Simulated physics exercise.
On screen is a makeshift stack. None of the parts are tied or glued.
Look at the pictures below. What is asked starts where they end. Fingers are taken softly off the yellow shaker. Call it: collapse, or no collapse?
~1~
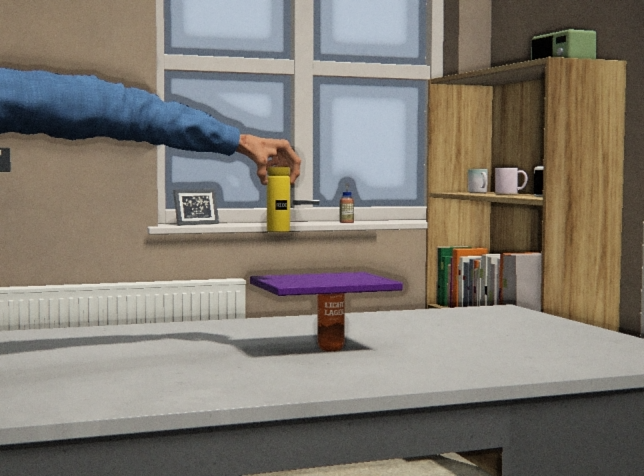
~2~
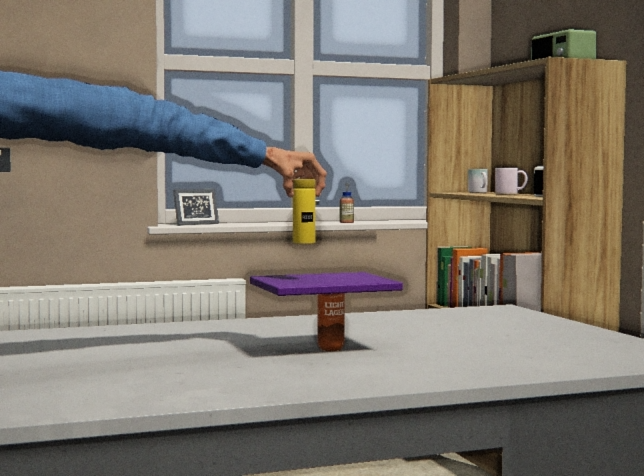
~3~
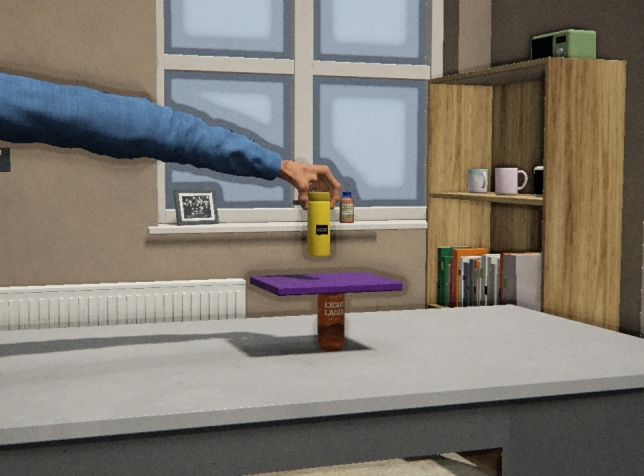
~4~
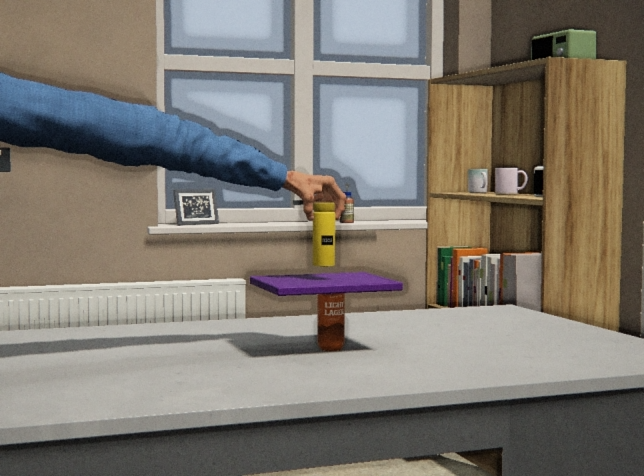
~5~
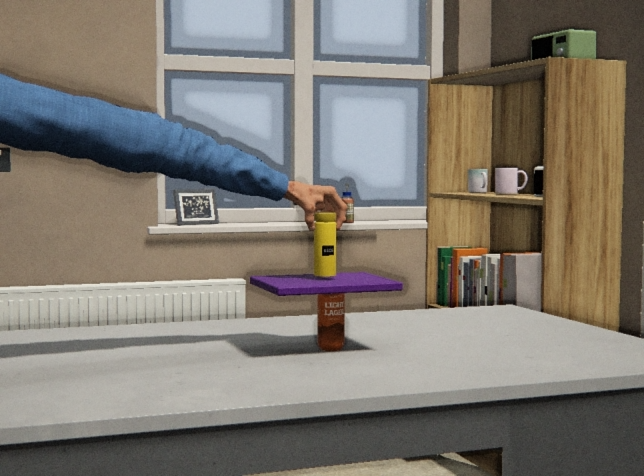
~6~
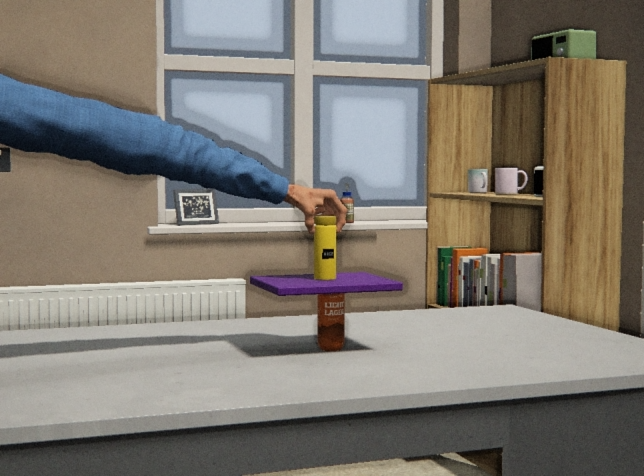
No collapse.
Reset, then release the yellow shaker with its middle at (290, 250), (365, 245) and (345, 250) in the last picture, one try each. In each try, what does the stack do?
First, it loses its balance; second, it keeps its balance; third, it stays up.
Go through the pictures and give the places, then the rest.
In the first frame, on its way; yellow shaker (278, 199); purple lid (324, 283).
In the second frame, on its way; yellow shaker (304, 211); purple lid (324, 283).
In the third frame, on its way; yellow shaker (319, 224); purple lid (324, 283).
In the fourth frame, on its way; yellow shaker (324, 234); purple lid (324, 283).
In the fifth frame, on its way; yellow shaker (325, 244); purple lid (324, 283).
In the sixth frame, in place under the hand; yellow shaker (325, 247); purple lid (324, 283).
Then, 0.10 s on from there, no change.
Then, 0.40 s on from there, yellow shaker resting near (325, 248).
In the end, all 3 unmoved. At the end, from the last picture's camera, yellow shaker near (325, 248). The stack stays up.
